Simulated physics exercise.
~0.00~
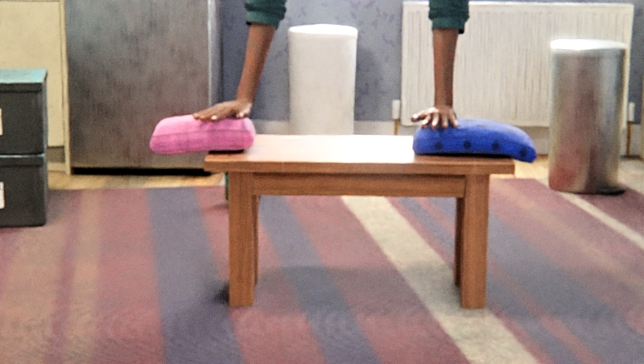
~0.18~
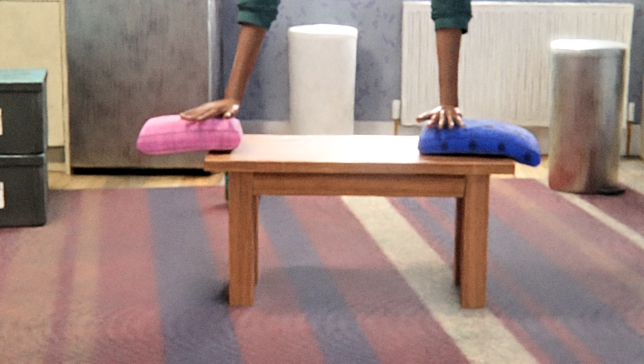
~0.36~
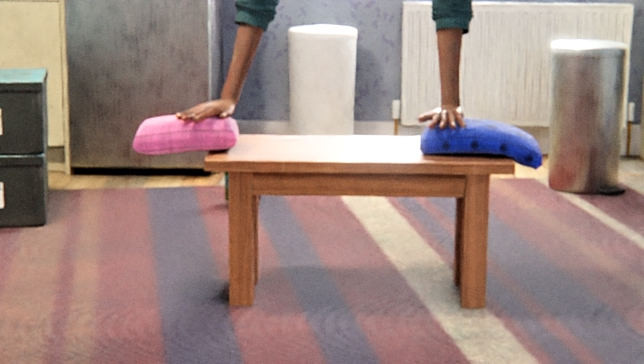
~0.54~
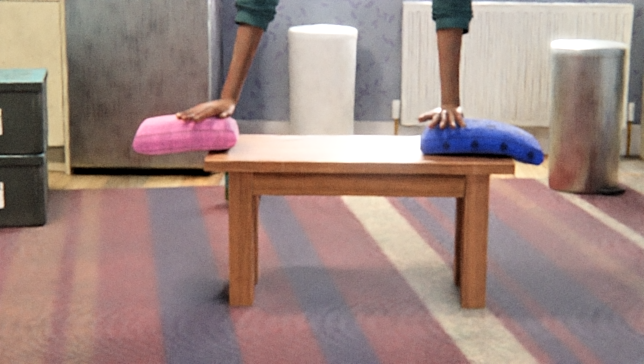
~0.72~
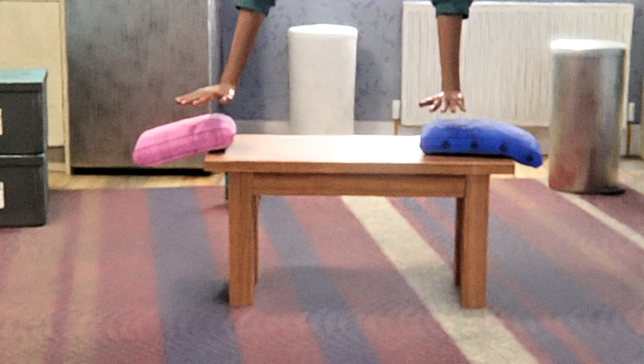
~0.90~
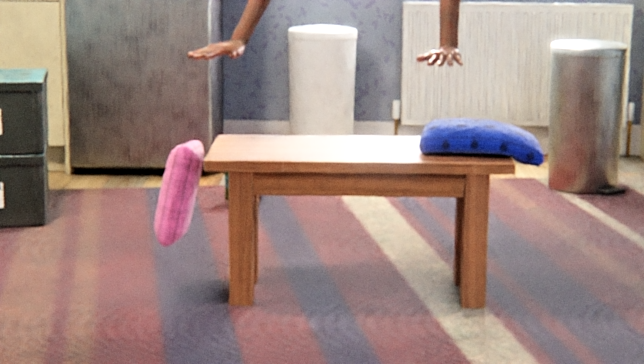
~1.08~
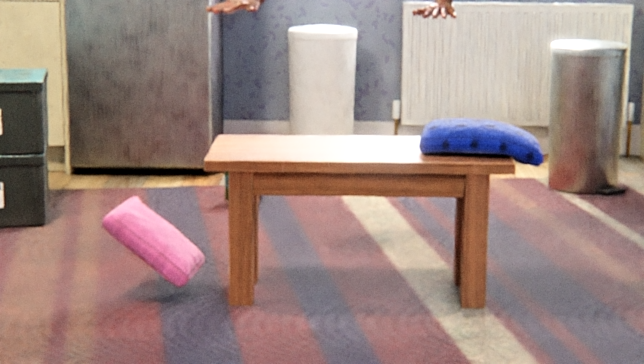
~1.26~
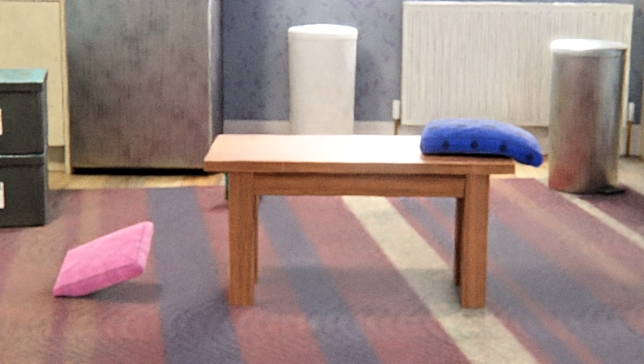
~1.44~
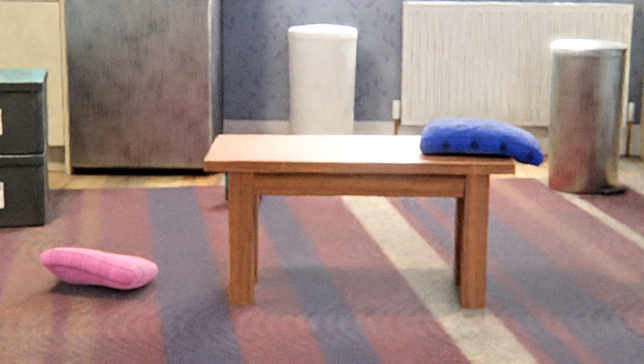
To begin with, two hands press on a pink soft bag at the left end of a wooden side table and a blue pillow at the right end. The hands slide them outward, the pink bag to the left and the blue pillow slightly to the right, until both stick out past the edges. After a brief pause, the hands let go and lift away. The pink bag tips over the left edge, drops and tumbles onto the striped carpet. It comes to rest left of the table, while the blue pillow stays lying on top.
